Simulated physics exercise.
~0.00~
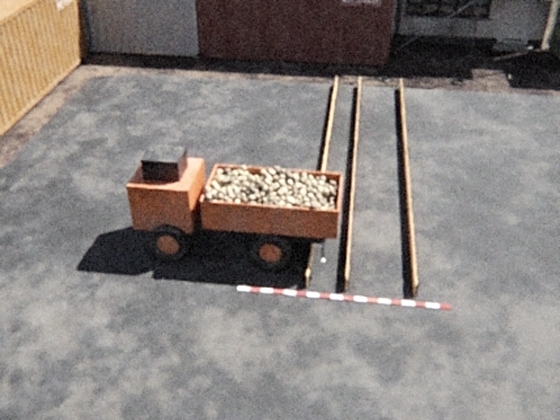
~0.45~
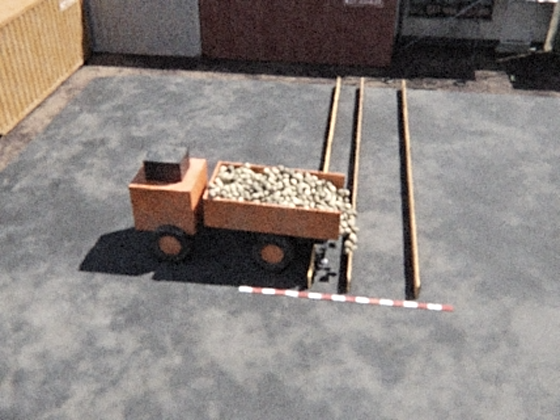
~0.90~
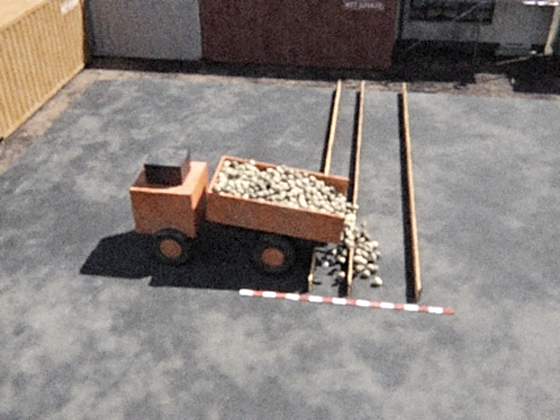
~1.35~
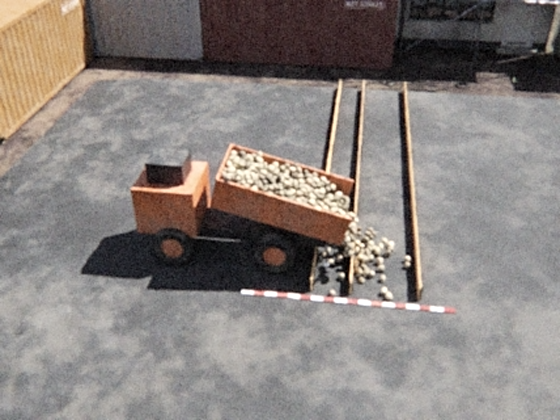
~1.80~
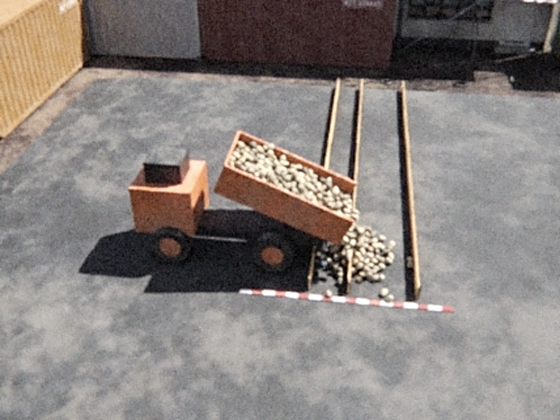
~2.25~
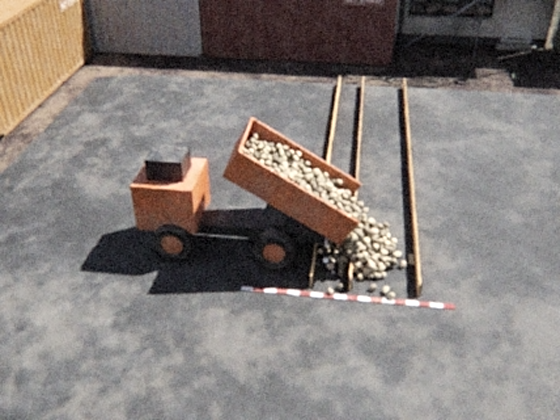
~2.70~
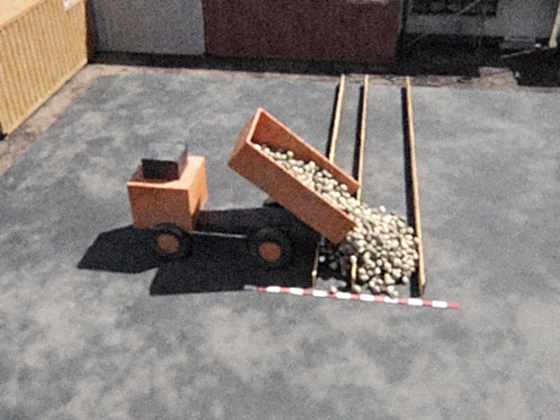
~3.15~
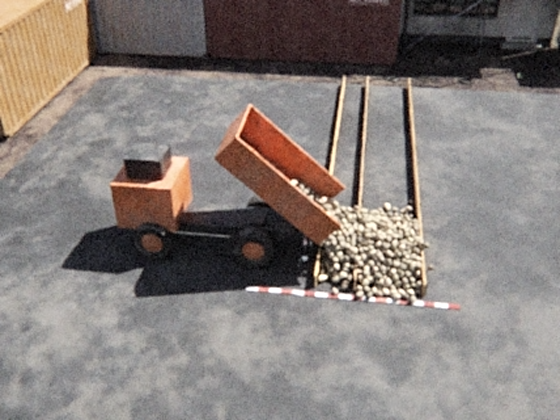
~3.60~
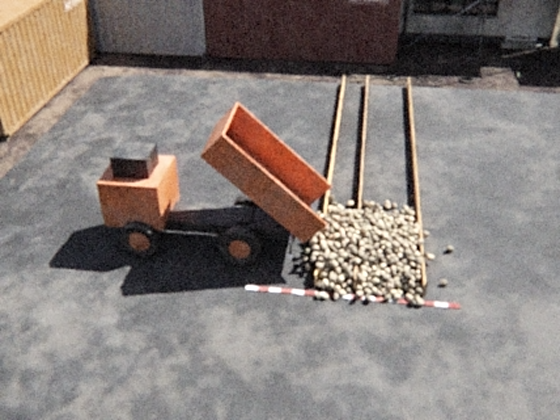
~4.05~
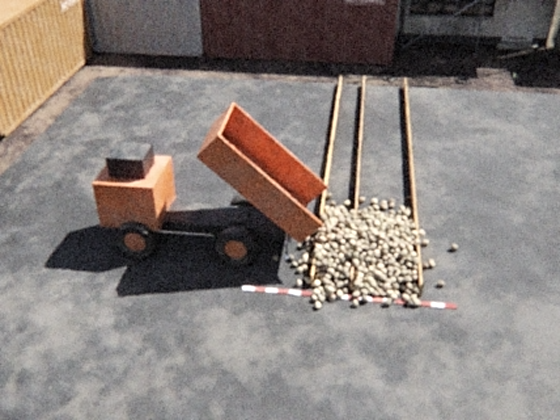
An orange truck loaded with pale stones tips its bed up steeply, spilling them from the right end onto the ground among three long boards, then rolls left as the bed empties, leaving a wide heap across the boards with a few stones scattered beyond.
